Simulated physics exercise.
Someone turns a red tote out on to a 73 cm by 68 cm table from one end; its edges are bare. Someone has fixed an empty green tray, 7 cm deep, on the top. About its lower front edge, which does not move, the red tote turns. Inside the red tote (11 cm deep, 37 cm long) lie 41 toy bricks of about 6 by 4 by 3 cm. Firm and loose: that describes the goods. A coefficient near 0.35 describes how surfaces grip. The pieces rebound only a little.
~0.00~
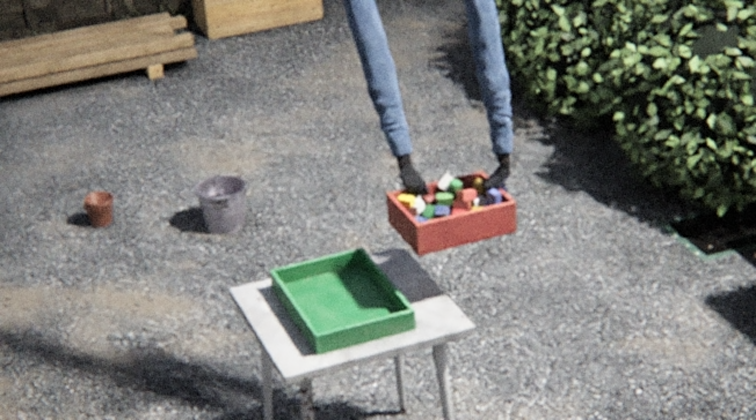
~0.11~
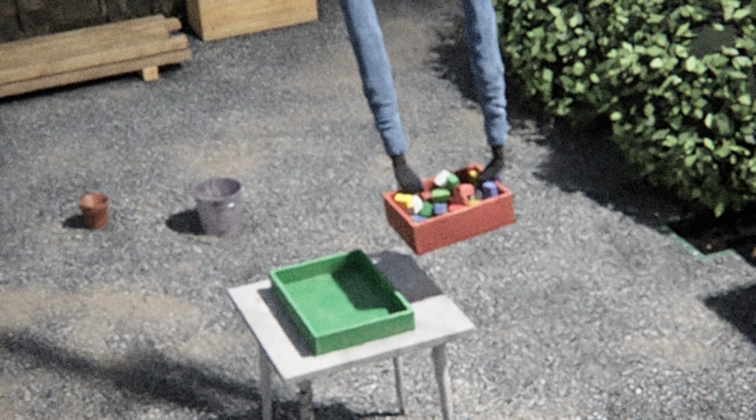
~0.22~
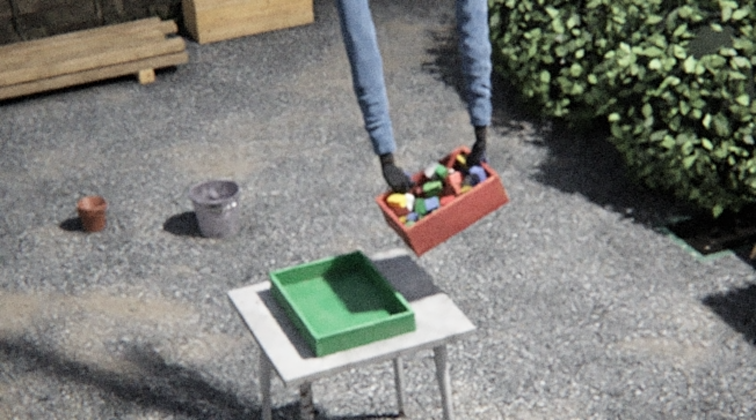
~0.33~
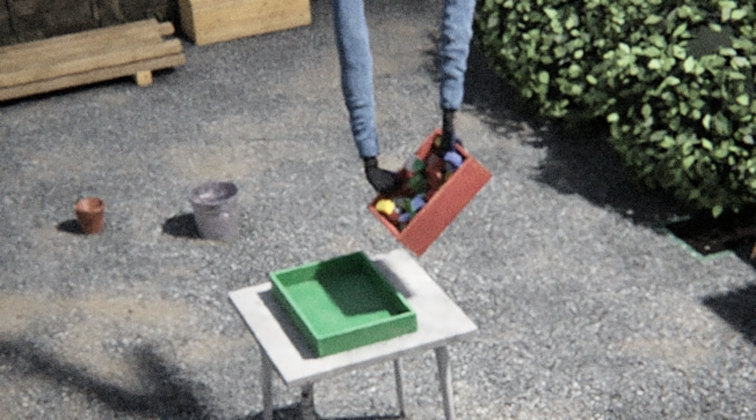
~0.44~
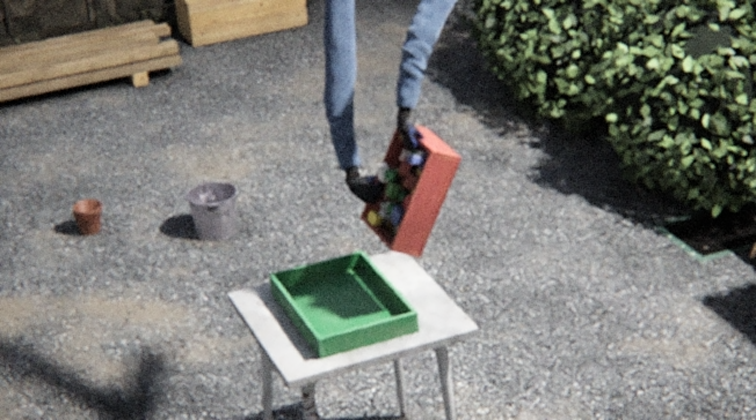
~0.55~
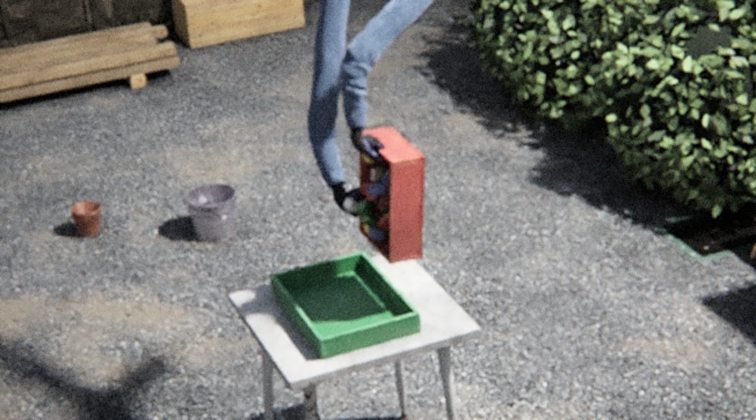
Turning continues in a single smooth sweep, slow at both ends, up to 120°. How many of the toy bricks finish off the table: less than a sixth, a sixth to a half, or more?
I'd say just a sliver of the load finishes off the table.
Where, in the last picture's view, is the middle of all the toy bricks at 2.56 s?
(330, 308).
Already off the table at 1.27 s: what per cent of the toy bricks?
5 % by then.
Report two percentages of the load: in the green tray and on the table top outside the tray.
It works out to roughly 90 per cent and 0 per cent, in that order.
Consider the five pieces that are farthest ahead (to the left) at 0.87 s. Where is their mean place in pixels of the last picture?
Centre: About (292, 305) px.
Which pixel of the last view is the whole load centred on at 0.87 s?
Roughly at pixel (335, 291).
After 0.87 s, tilt 120°; 10 still in the red tote, 22 in the green tray, 4 on the table top outside the tray and 5 in the air.
After 1.27 s, tilt 120°; 37 in the green tray, 2 on the table top outside the tray and 2 over the left end of the table.
After 1.84 s, tilt 120°; 37 in the green tray, 1 on the table top outside the tray and 3 over the left end of the table.
Final count (at 2.56 s), 37 in the green tray, 1 on the table top outside the tray and 3 over the left end of the table. Asked share, 3 of 41, 7 per cent.
